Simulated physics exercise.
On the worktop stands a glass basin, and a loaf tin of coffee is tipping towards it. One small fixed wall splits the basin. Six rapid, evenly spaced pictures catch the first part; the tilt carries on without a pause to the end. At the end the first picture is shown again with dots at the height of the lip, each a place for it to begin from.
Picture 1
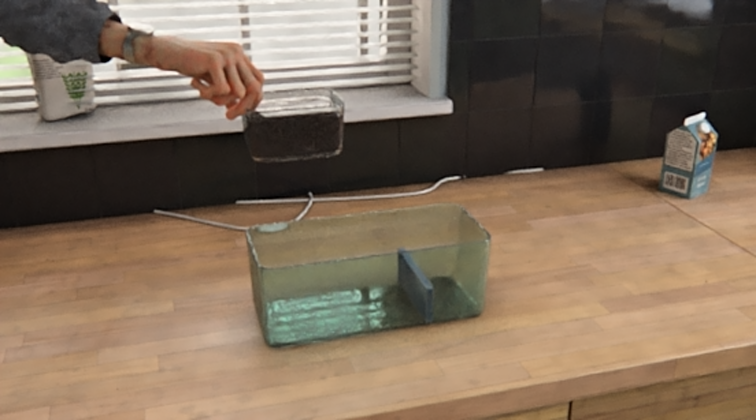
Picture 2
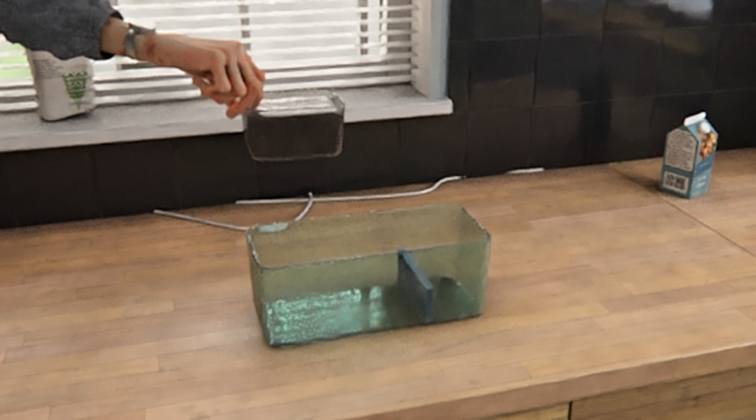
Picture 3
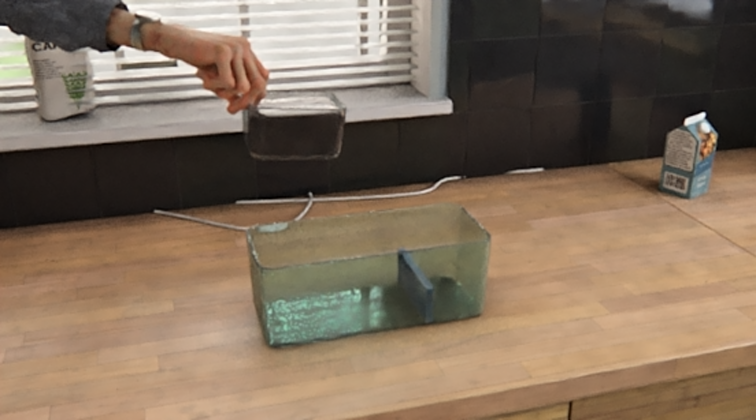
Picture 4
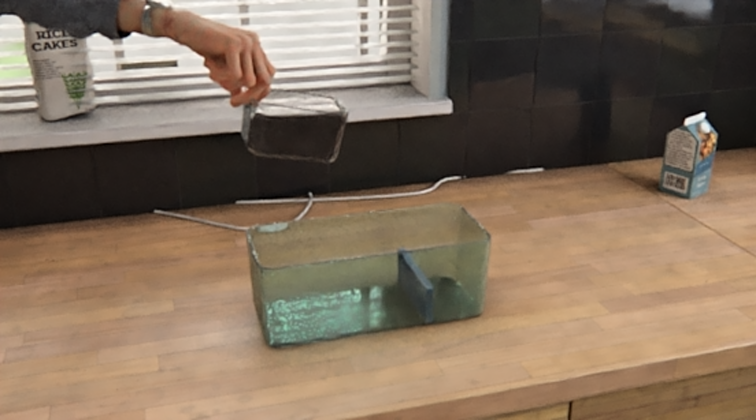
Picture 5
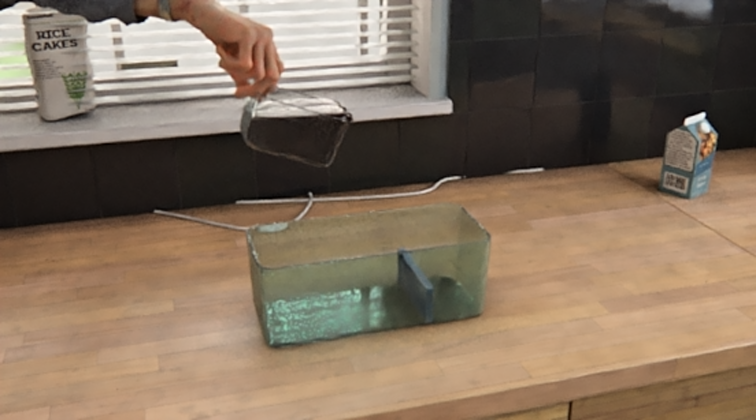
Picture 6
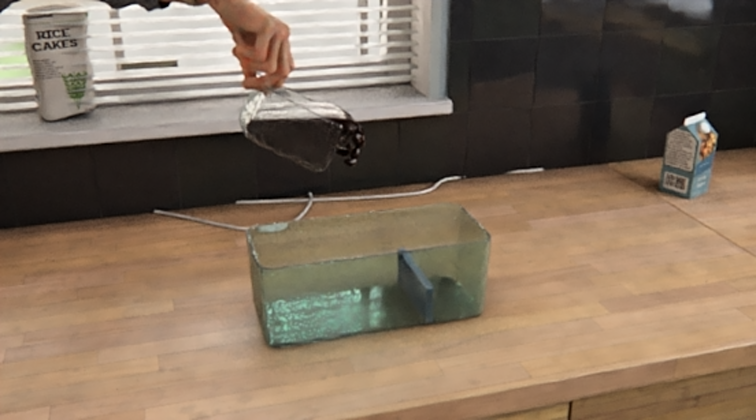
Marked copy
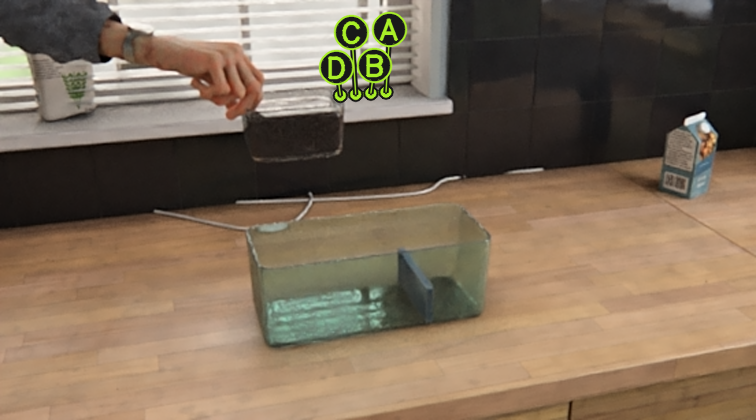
On a kitchen worktop, a hand tilts a clear container above a glass basin, dark contents beginning to slide over its lip.
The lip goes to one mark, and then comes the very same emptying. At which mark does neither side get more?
C is best.
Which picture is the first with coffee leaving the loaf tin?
Picture 5.
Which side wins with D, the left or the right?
The left side.
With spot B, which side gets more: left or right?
The right one.
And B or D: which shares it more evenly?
It is B.
On the marked copy, A at (386, 92); B at (370, 93); C at (355, 94); D at (340, 95).
With A, about 23 % ends left of the wall and 76 % right of it.
With B, about 32 % ends left of the wall and 68 % right of it.
With C, about 50 % ends left of the wall and 50 % right of it.
With D, about 89 % ends left of the wall and 10 % right of it.
